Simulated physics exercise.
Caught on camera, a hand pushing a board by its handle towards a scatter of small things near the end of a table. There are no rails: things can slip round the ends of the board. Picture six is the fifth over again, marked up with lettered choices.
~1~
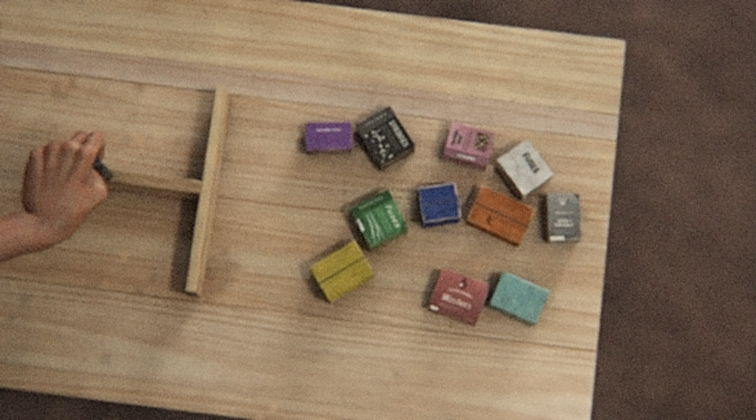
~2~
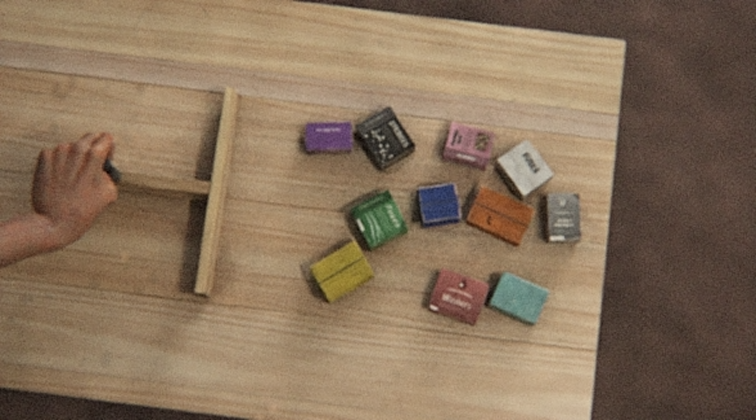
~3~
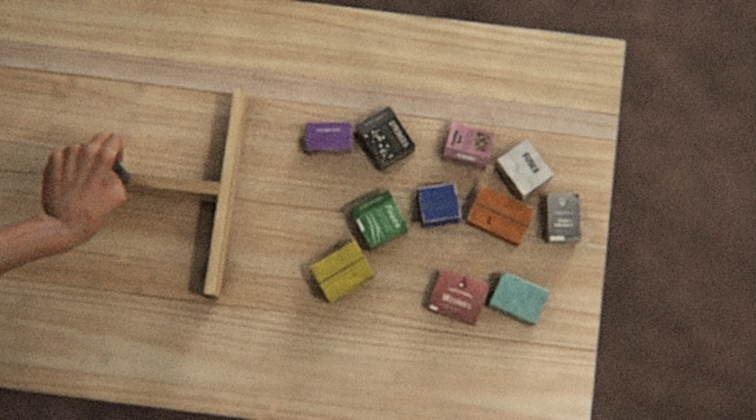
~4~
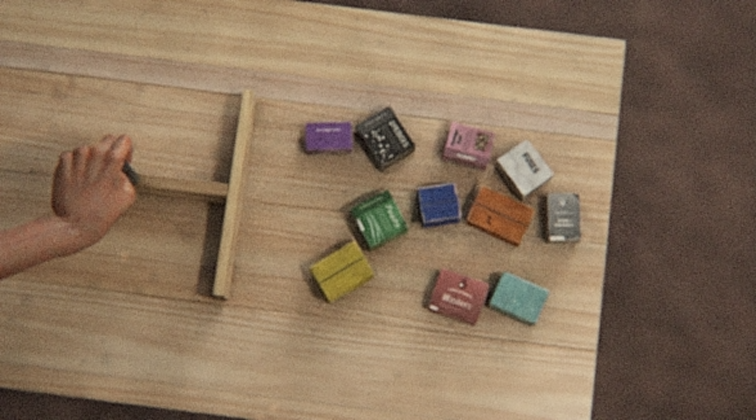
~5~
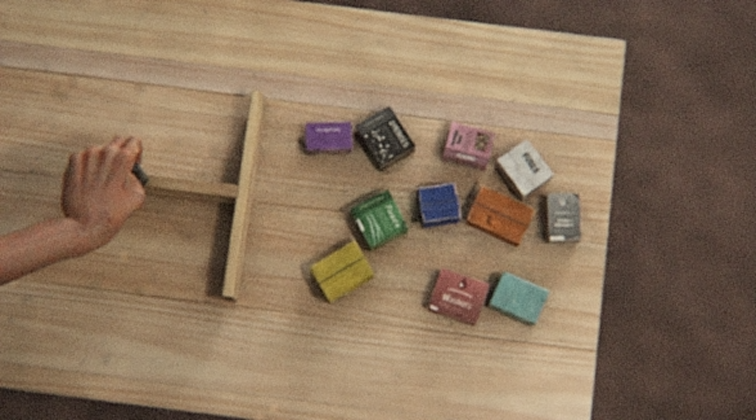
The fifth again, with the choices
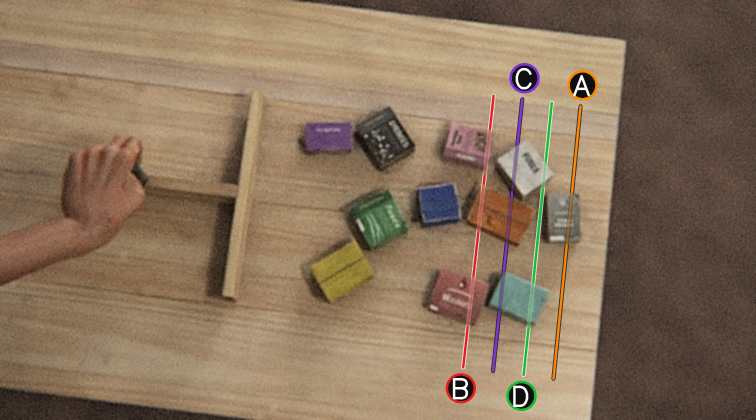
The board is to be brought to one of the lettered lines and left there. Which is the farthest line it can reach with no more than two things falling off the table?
Stop at B.
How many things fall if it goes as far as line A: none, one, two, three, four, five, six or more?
By then, six or more.
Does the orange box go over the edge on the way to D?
By then, yes.
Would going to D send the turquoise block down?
Yes.
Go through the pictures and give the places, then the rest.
Yellow box (342, 273); red box (459, 297); turquoise block (518, 299), in the first picture.
Board (215, 189); green box (379, 221), in the second picture.
Board (224, 190); purple box (329, 138), in the third picture.
Board (234, 191); pink packet (469, 147), in the fourth picture.
Board (243, 192); blue box (439, 205); orange box (500, 217); yellow box (342, 273), in the fifth picture.
On the marked copy, A at (567, 240); B at (479, 229); C at (508, 232); D at (538, 236).
Taking B. A third of the way, board (328, 203); black box (413, 140); purple box (369, 143).
Two thirds of the way, board (412, 213); grey box (577, 230); white box (576, 179).
When it is over, board (476, 221); white box over the edge; grey box over the edge; two fallen.
As for the rest, A drops eight; C drops five; D drops five.
